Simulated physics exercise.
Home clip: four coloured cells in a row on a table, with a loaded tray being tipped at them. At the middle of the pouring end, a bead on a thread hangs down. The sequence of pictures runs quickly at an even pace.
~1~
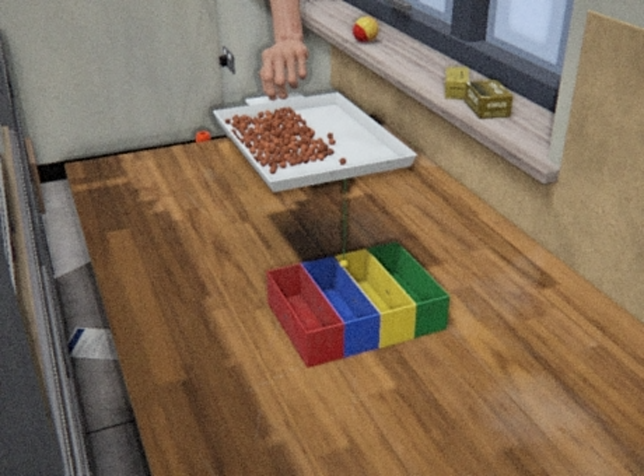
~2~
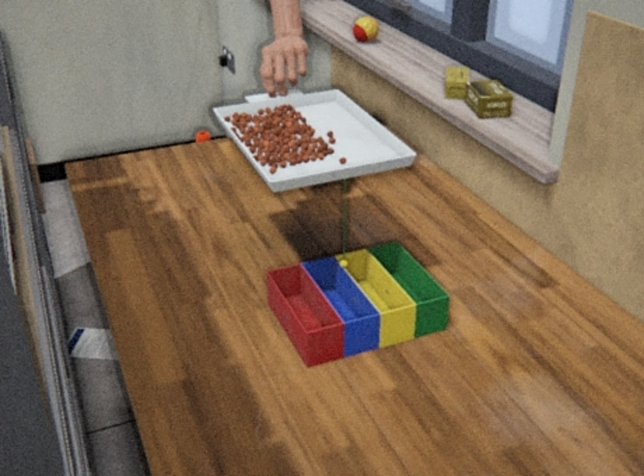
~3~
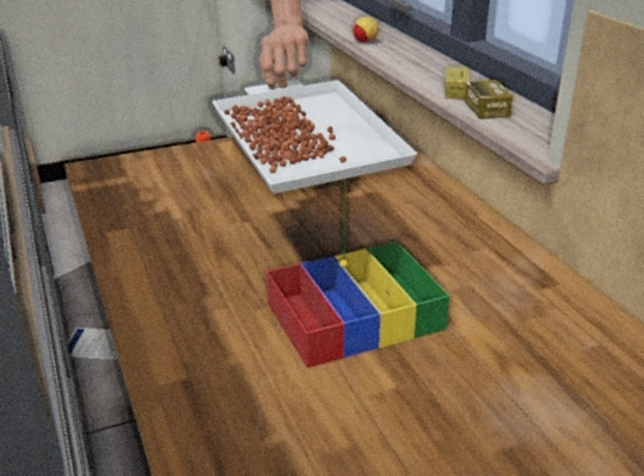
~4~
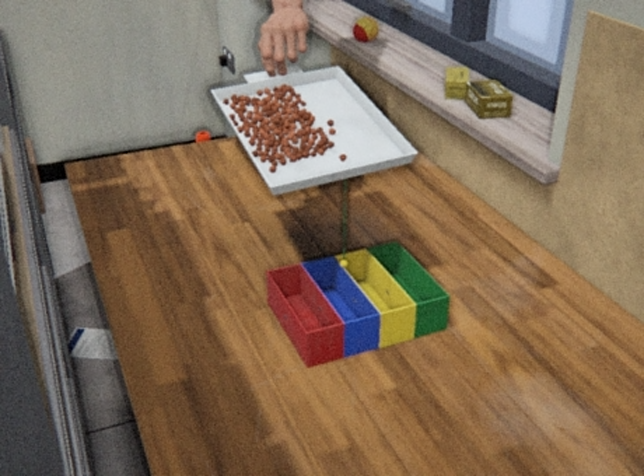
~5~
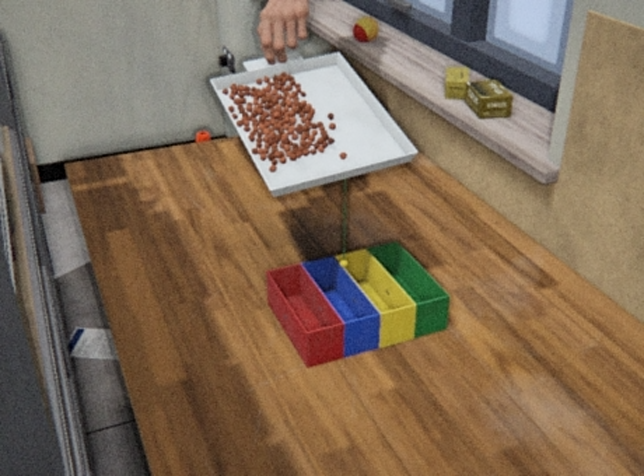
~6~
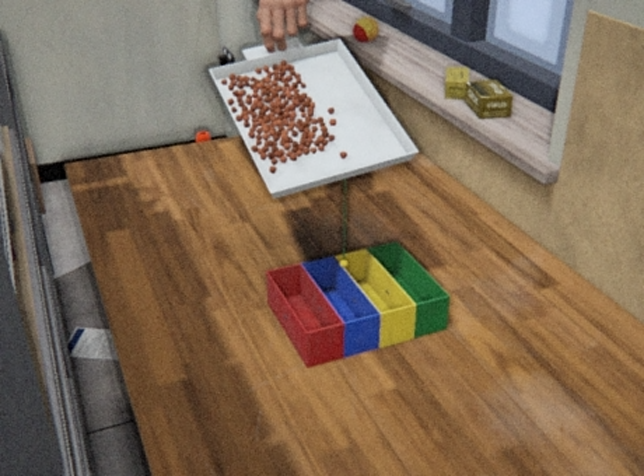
A white tray loaded with reddish-brown pellets starts level above a row of red, blue, yellow and green cells on a wooden table. A hand at its far edge then gradually raises that side, and the tray slants more steeply toward the viewer, its near left corner lowest, while the cells stay still.
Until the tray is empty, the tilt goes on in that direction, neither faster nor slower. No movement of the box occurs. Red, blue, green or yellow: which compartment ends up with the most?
The red one.
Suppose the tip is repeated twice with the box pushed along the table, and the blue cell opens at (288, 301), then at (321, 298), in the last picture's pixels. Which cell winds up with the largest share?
Try 1 - that blue cell; try 2 - the red one.
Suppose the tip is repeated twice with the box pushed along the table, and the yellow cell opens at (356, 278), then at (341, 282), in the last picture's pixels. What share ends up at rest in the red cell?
You'd get 60 in a hundred the first time and 50 in a hundred the second.
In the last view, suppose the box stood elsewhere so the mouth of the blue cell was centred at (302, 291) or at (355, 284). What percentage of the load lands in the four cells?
First case around 100 %, second case around 40 %.
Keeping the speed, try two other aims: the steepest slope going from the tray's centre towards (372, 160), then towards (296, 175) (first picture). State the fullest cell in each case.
The cell in green; the red one.
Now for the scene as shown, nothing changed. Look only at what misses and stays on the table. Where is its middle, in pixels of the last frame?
I'd say near (258, 353), give or take.
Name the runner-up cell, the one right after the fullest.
Rank 2: That blue cell.
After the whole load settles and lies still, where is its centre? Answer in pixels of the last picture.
The centre comes to rest near (304, 335).
Shortly afterwards, tray tipped steeply; all but a few on the tray; only a few in the red cell; a little falling or outside the box.
Next, tray tipped past a quarter turn; near a quarter on the tray; near a quarter in the red cell; a little in the blue cell; only a few in the yellow cell; near half falling or outside the box.
Some moments later, tray tipped past a quarter turn; near half in the red cell; a little in the blue cell; a little in the yellow cell; near a third falling or outside the box.
In the end, tray tipped past a quarter turn; near half in the red cell; a little in the blue cell; a little in the yellow cell; none at all in the green cell; near a third outside the box.
